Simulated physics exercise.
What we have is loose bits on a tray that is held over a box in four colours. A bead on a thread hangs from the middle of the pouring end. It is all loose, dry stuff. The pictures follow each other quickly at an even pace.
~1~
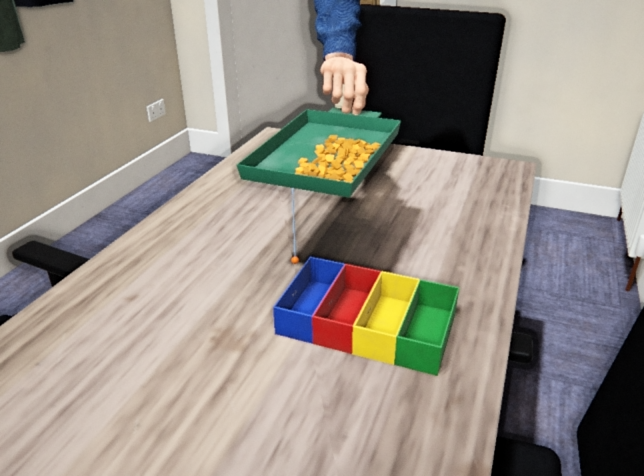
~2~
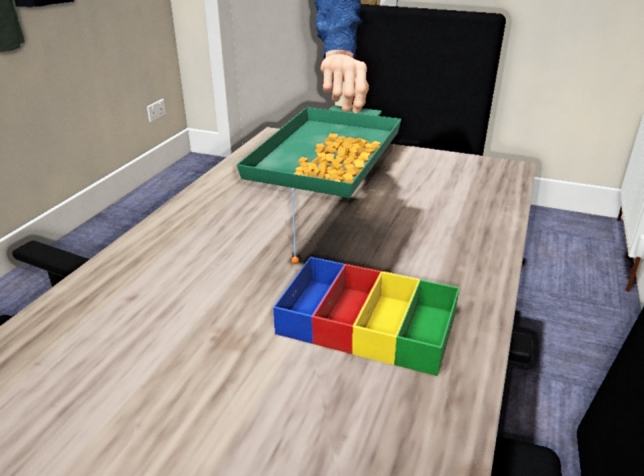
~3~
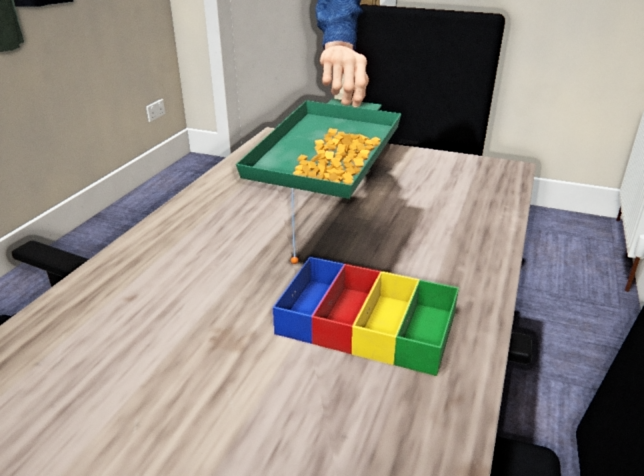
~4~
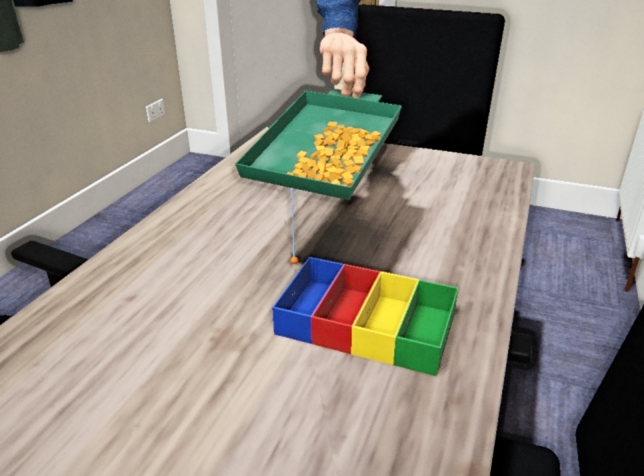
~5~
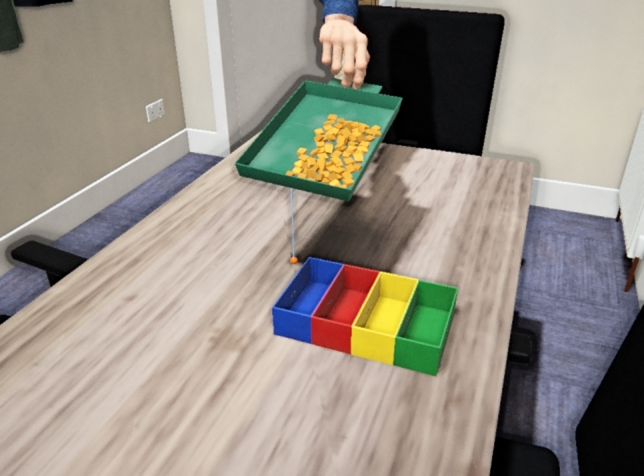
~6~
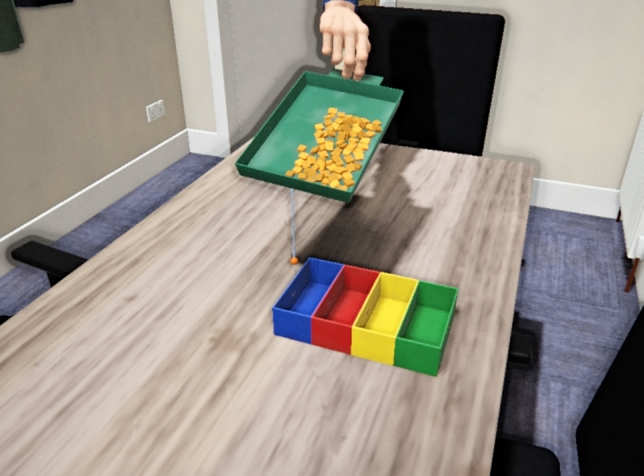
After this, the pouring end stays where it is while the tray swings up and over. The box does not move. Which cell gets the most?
The red one ends fullest.
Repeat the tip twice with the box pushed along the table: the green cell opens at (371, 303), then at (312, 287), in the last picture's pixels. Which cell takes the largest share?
At the first place that yellow cell, at the second that green cell.
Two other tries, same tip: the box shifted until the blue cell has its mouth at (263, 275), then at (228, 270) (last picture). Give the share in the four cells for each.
Near 100 % and 100 %.
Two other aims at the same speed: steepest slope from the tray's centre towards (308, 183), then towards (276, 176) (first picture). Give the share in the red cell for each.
About 20 and 0 per cent.
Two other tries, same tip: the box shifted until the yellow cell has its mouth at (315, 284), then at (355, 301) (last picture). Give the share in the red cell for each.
First some 0, then 60 per cent.
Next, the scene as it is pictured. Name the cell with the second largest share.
It is the cell in blue.
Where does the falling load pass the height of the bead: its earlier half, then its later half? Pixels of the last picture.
At about (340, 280), then at (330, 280).
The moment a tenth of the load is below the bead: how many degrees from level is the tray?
At some 85 degrees.
Soon after the last picture, tray tipped steeply; all on the tray.
A little later, tray tipped right over; about two thirds on the tray; about a quarter in the red cell; a stray few in the blue cell; a small part falling or outside the box.
Later still, tray tipped past a quarter turn; about two thirds in the red cell; about a third in the blue cell.
At rest, tray tipped past a quarter turn; about two thirds in the red cell; about a third in the blue cell; none in the green cell; none in the yellow cell.
